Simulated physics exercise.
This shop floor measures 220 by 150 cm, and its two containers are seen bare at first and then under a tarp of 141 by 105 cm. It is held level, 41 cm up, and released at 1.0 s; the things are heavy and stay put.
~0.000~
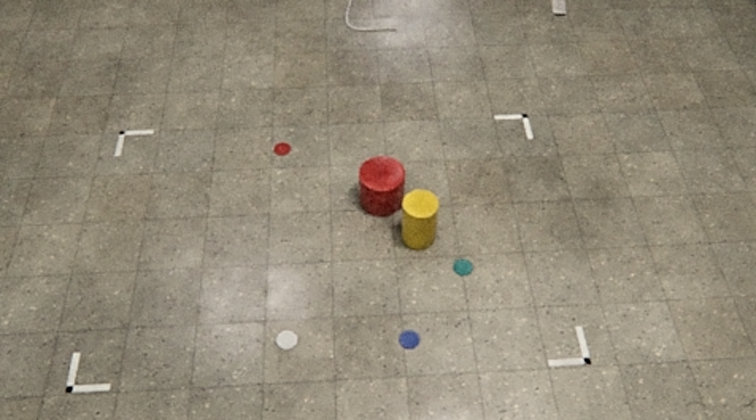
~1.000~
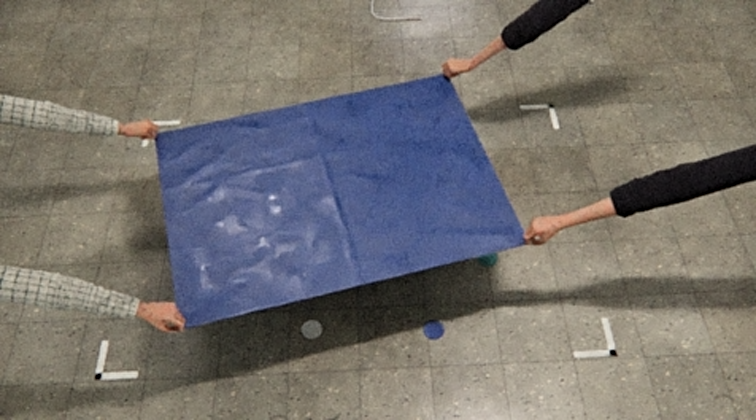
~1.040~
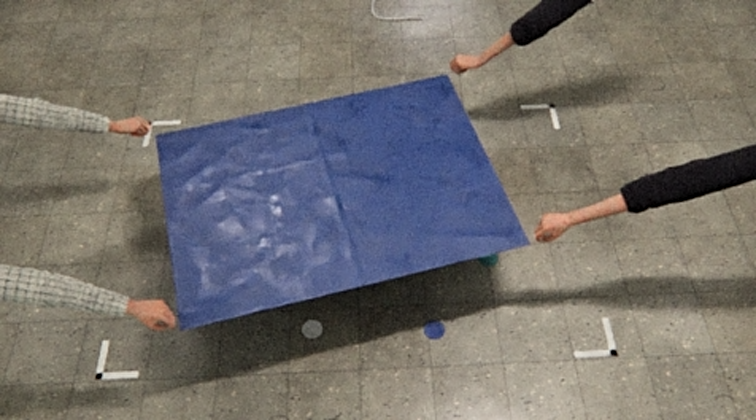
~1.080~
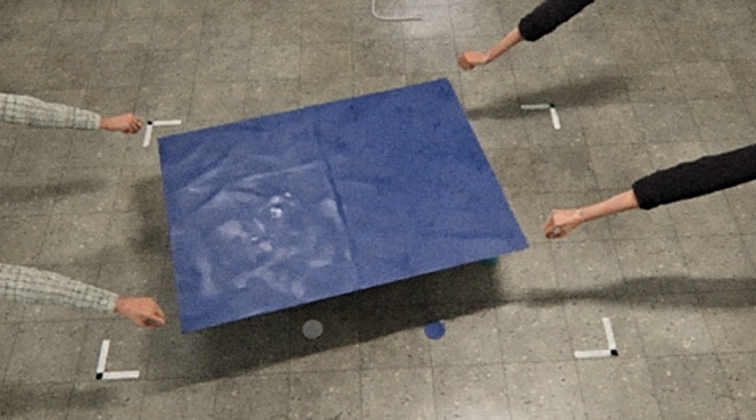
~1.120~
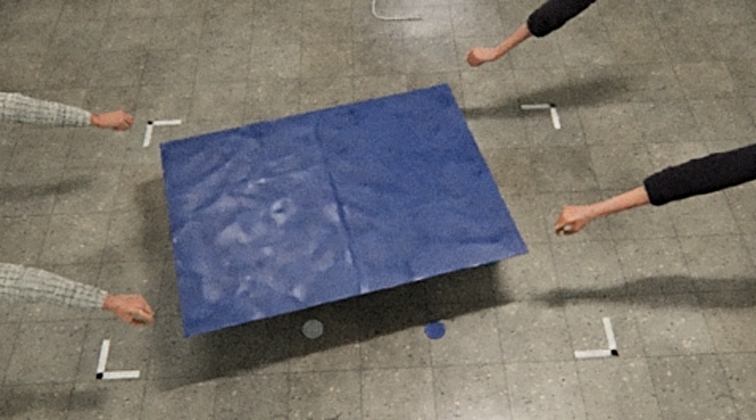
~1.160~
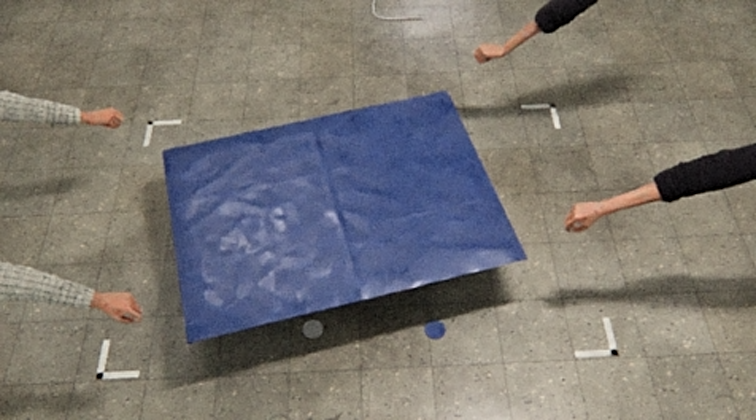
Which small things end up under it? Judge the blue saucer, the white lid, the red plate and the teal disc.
Once it all settles, the blue saucer is in plain sight, the white lid is blanketed, the red plate is in plain sight and the teal disc is blanketed.
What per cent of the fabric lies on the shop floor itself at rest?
Roughly 55 %.
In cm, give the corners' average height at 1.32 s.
On average the corners sit about 2 cm above the surface.
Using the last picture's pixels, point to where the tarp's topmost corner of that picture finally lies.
(442, 150).
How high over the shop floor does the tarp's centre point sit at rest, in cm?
Roughly 0 cm high.
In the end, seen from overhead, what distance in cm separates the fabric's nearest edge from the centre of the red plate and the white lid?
Roughly 18 cm, then 8 cm.
At 1.3 s, 0 % of it is down, spanning 152 by 124 cm, above teal disc, white lid.
At 1.5 s, 50 % of it is down, spanning 157 by 123 cm, above teal disc, white lid.
At 1.6 s, 50 % of it is down, spanning 156 by 124 cm, above teal disc, white lid.
At 1.8 s, 55 % of it is down, spanning 155 by 123 cm, above teal disc, white lid.
At 3.3 s, 55 % of it is down, spanning 156 by 120 cm, above teal disc, white lid.
